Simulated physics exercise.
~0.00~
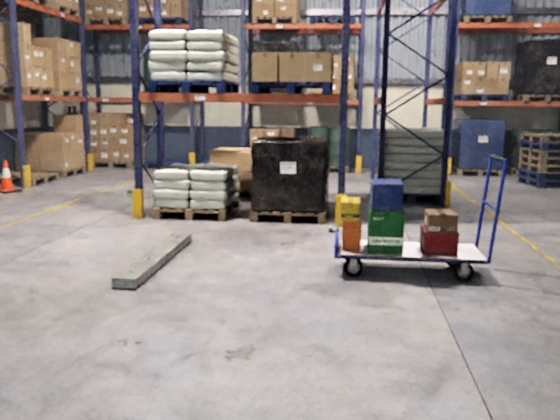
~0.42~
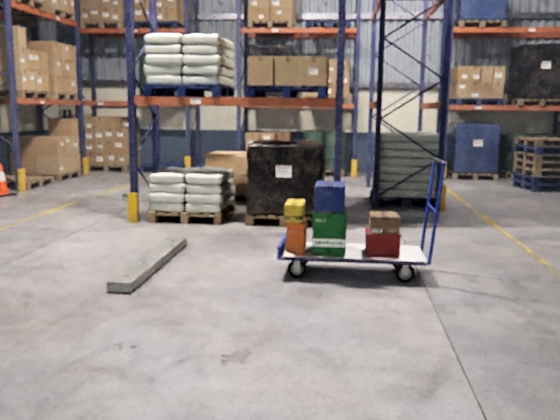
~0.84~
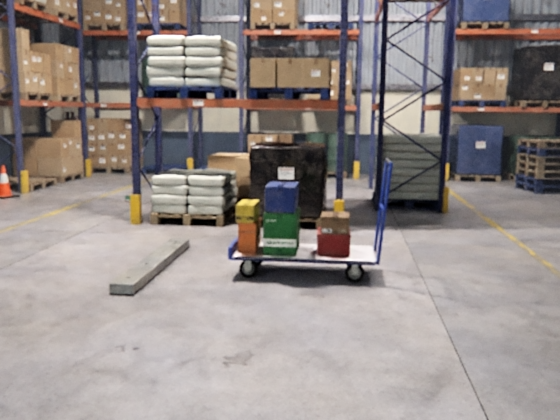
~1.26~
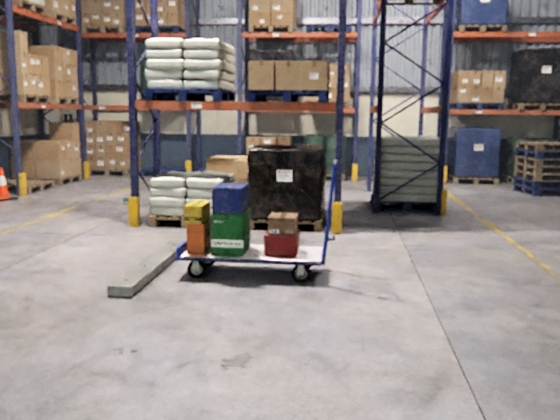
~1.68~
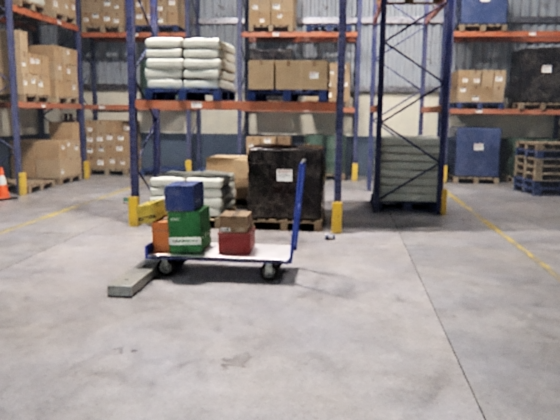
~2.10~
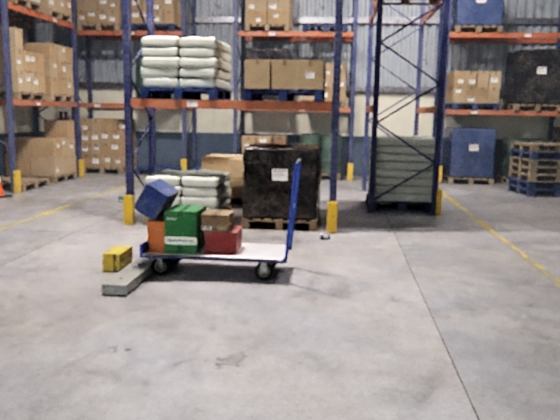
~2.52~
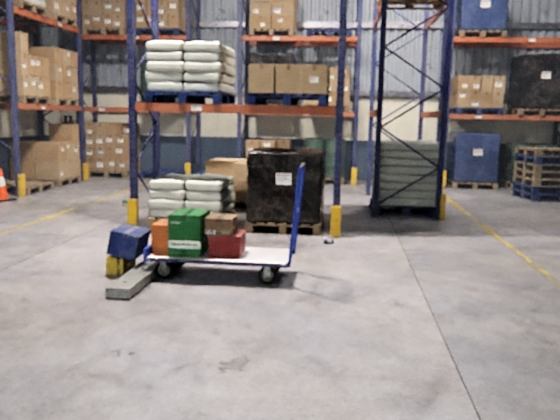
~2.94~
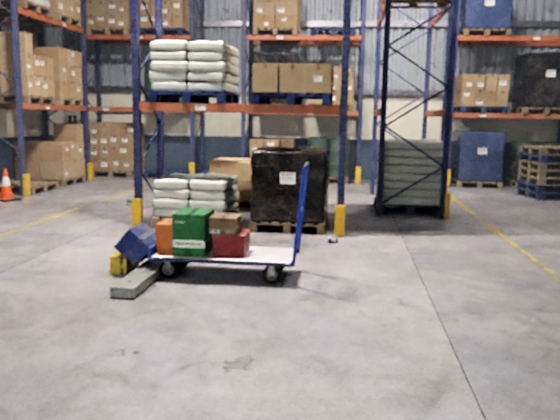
A loaded trolley rolls left into a kerb, and its yellow and blue boxes tumble off.
